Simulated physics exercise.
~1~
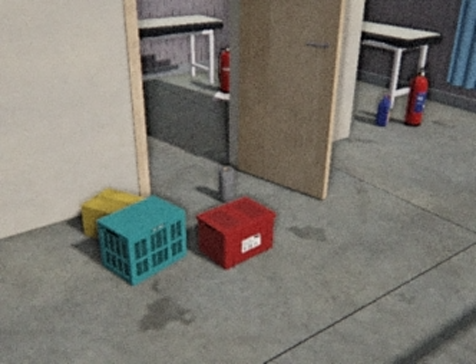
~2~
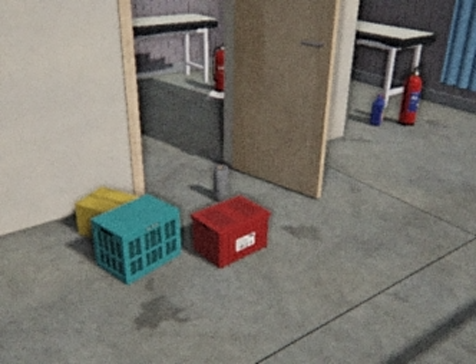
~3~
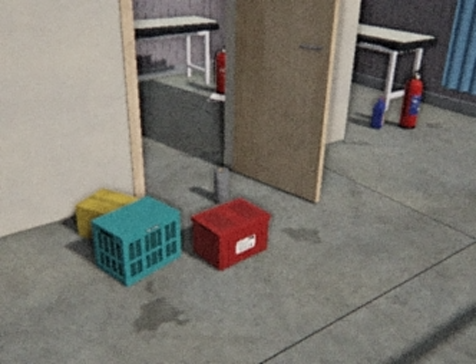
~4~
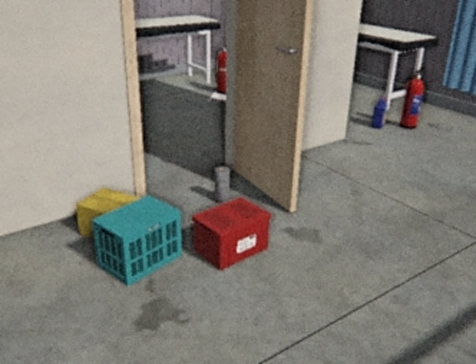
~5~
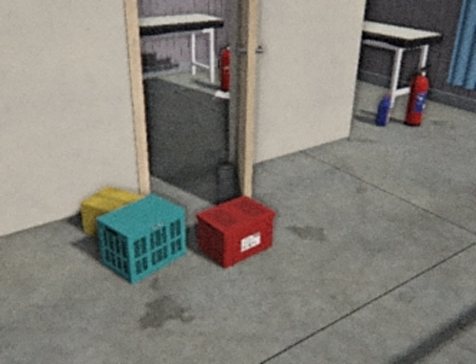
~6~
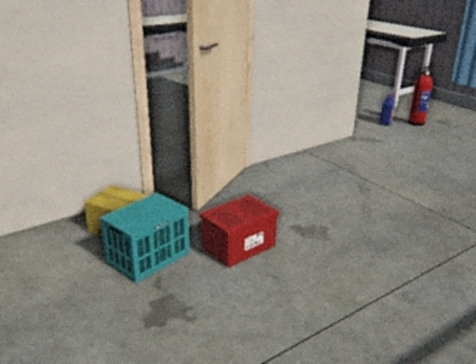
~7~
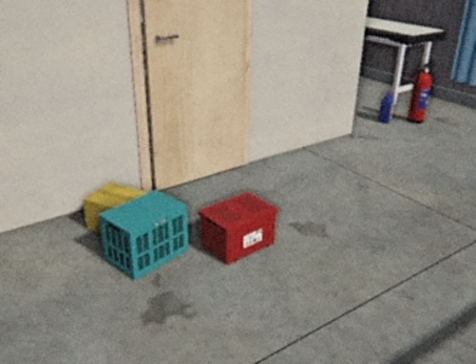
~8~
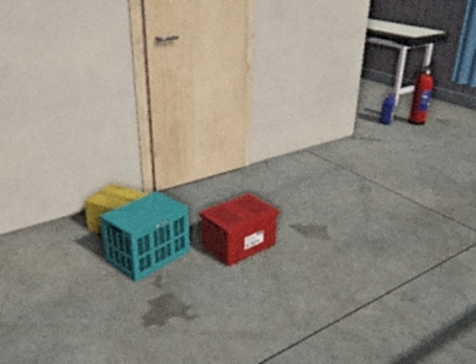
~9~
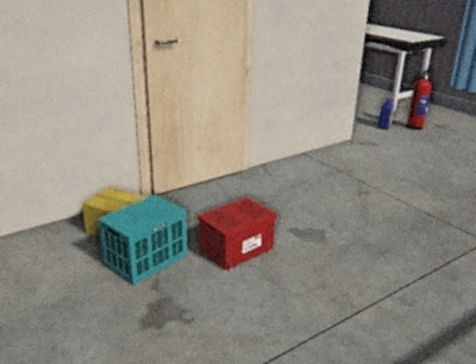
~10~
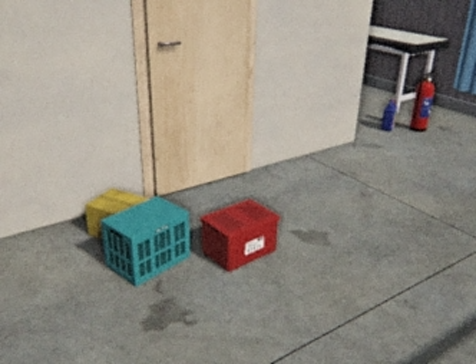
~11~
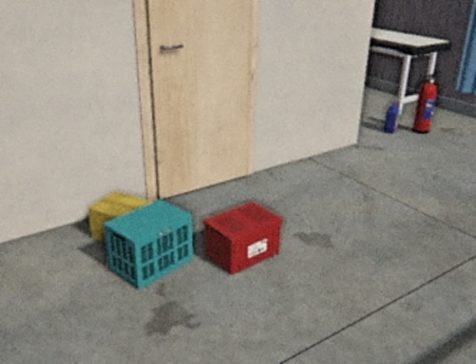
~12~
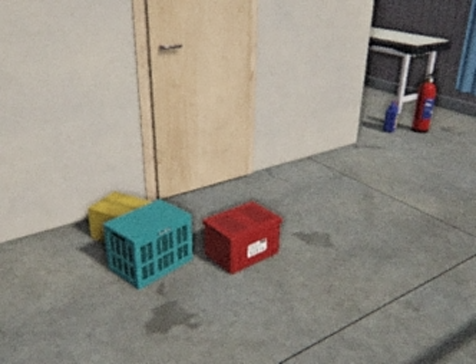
In a concrete-floored room, a wooden door swings shut behind three crates, hiding a small grey roll.
